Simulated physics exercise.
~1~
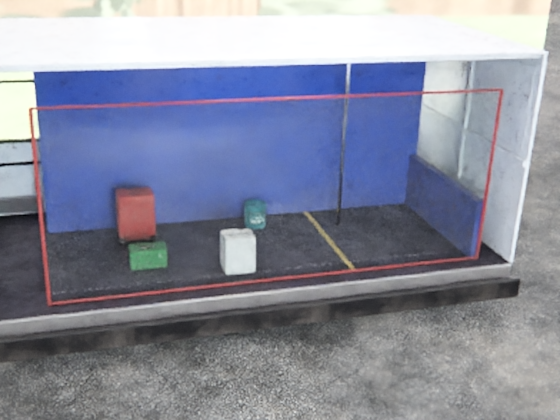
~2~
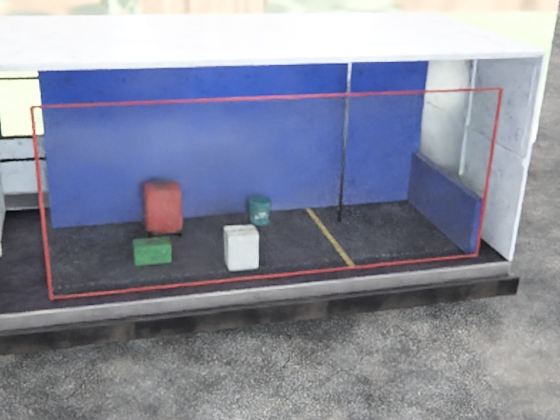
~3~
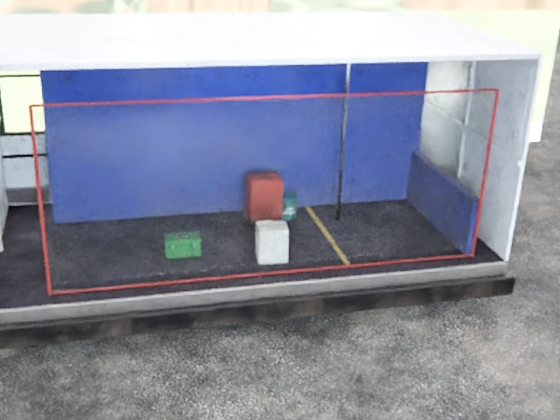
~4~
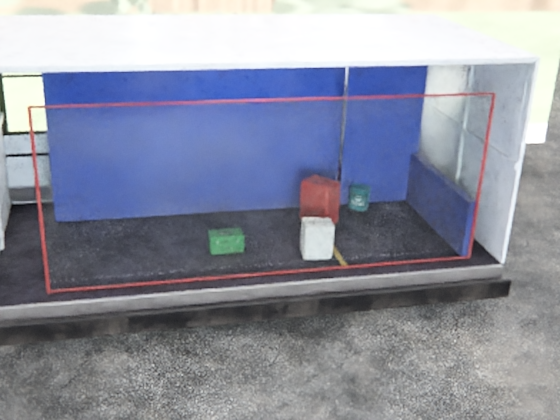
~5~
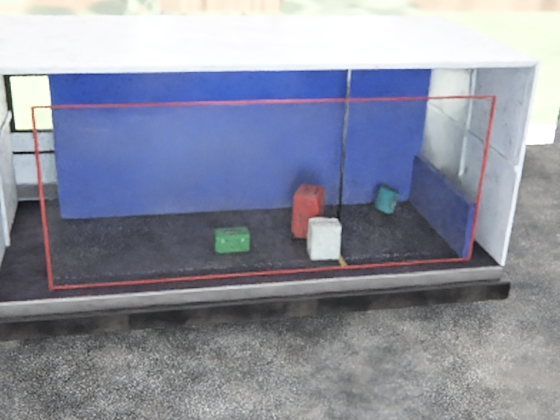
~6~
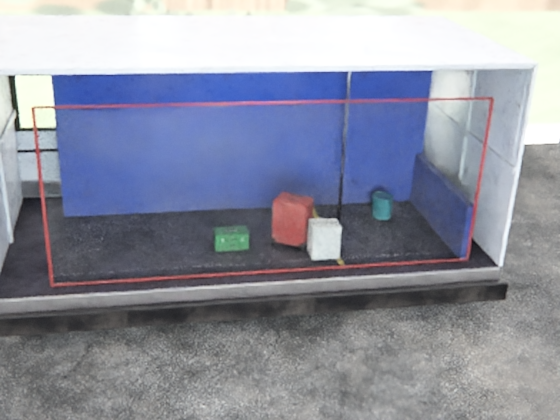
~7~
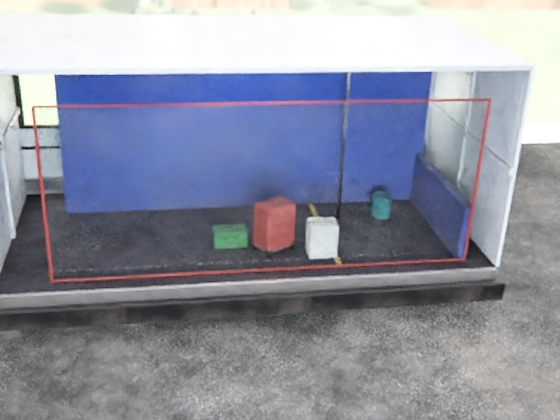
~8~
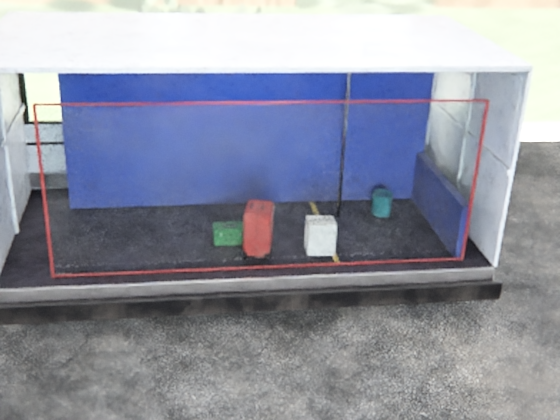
In a blue-walled bay, loose goods slide right, and only the teal bucket crosses the line.
